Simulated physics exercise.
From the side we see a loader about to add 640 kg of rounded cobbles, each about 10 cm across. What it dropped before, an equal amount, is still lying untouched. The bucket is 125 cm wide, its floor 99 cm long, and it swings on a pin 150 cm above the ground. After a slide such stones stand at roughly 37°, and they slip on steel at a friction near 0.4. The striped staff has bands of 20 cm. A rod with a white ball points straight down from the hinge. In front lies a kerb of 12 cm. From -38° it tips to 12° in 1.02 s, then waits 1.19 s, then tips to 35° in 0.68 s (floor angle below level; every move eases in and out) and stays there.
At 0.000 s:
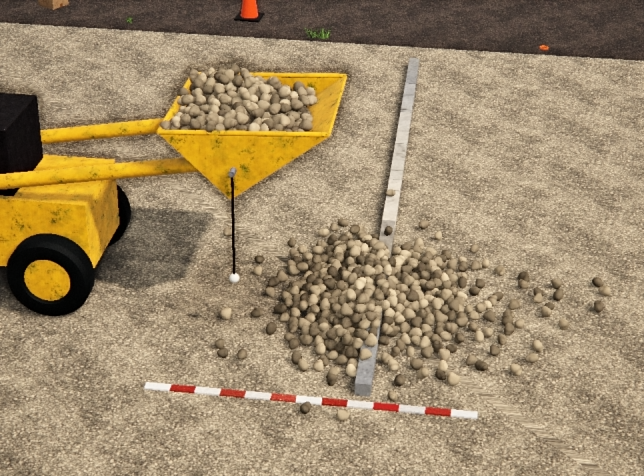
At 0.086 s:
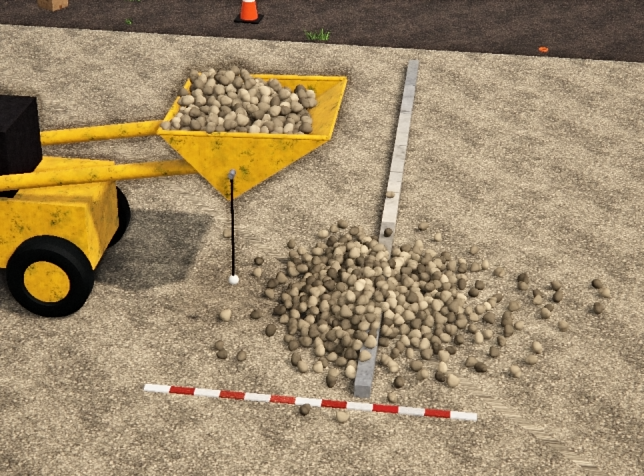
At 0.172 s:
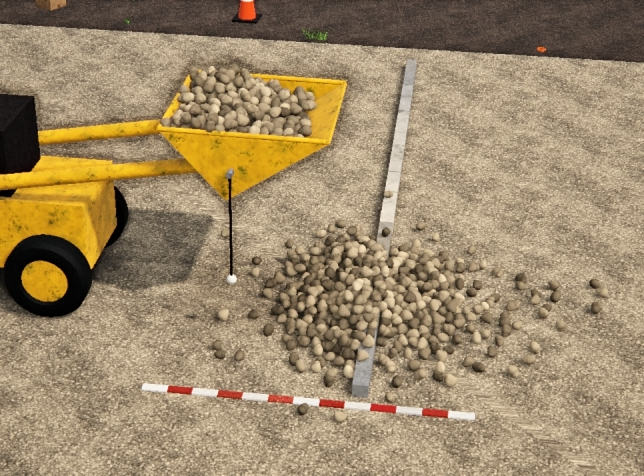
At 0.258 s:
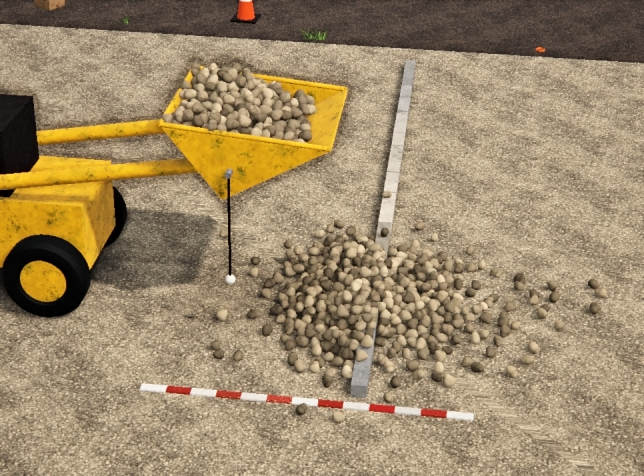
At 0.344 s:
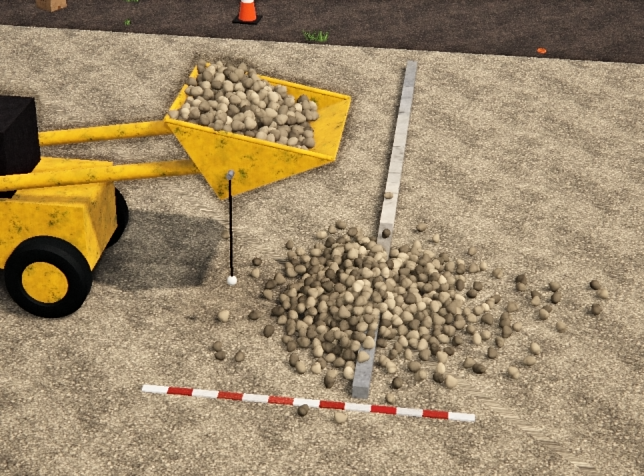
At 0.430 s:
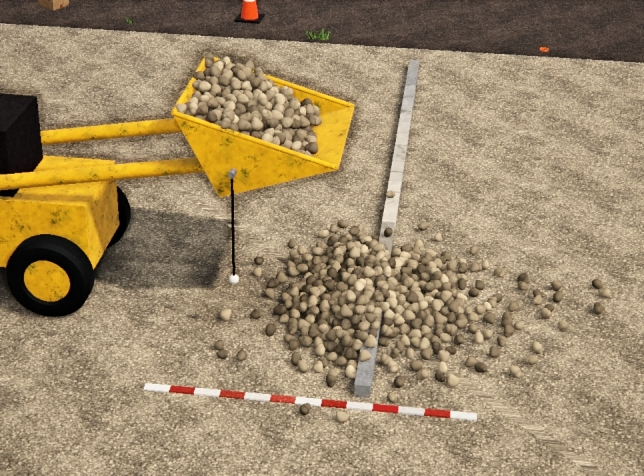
A yellow loader held a bucket full of rounded stones beside a loose pile lying across a grey kerb, then slowly tilted the bucket's front edge downward while the stones shifted inside it.
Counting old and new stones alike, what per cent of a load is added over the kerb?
About 45 per cent.
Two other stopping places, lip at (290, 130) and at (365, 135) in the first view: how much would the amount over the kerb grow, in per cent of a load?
First some 10, then 80 per cent.
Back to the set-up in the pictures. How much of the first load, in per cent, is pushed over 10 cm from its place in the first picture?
Roughly 10 per cent of them.
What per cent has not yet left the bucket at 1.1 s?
About 100 per cent.
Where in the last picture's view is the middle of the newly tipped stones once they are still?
Their middle is at about (375, 283).
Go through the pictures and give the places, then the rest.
In the first frame, the bucket is at -38°, its lip at (329, 135); the top of the load is at (237, 83). The earlier load is highest near (365, 282), 28 cm above ground level, 61 % on this side of the kerb, 39 % over the kerb.
In the second frame, the bucket is at -37°, its lip at (329, 138); the top of the load is at (237, 85); the stones move at 0.1 m/s on average.
The third frame shows lip at (329, 143), floor tilted -34°, highest stones at (231, 83); the stones move at 0.2 m/s on average.
The fourth frame shows lip at (330, 150), floor tilted -30°, highest stones at (223, 79); the stones move at 0.3 m/s on average.
The fifth frame shows lip at (334, 159), floor tilted -25°, highest stones at (221, 76); the stones move at 0.3 m/s on average.
In the sixth frame, the bucket is at -19°, its lip at (338, 168); the top of the load is at (217, 68); the stones move at 0.4 m/s on average.
After 0.8 s the floor is at 4°; in per cent of one load, 100 in the bucket, 61 on this side of the kerb, 39 over the kerb; the foremost stones are at (572, 302).
After 1.1 s the floor is at 12°; in per cent of one load, 99 in the bucket, 62 on this side of the kerb, 39 over the kerb; the foremost stones are at (572, 302).
After 3.3 s the floor is at 35°; in per cent of one load, 9 in the bucket, 119 on this side of the kerb, 72 over the kerb; the foremost stones are at (572, 302).
After 6.1 s the floor is at 35°; in per cent of one load, 0 in the bucket, 116 on this side of the kerb, 85 over the kerb; the foremost stones are at (572, 302). Net gain over the kerb, 45.
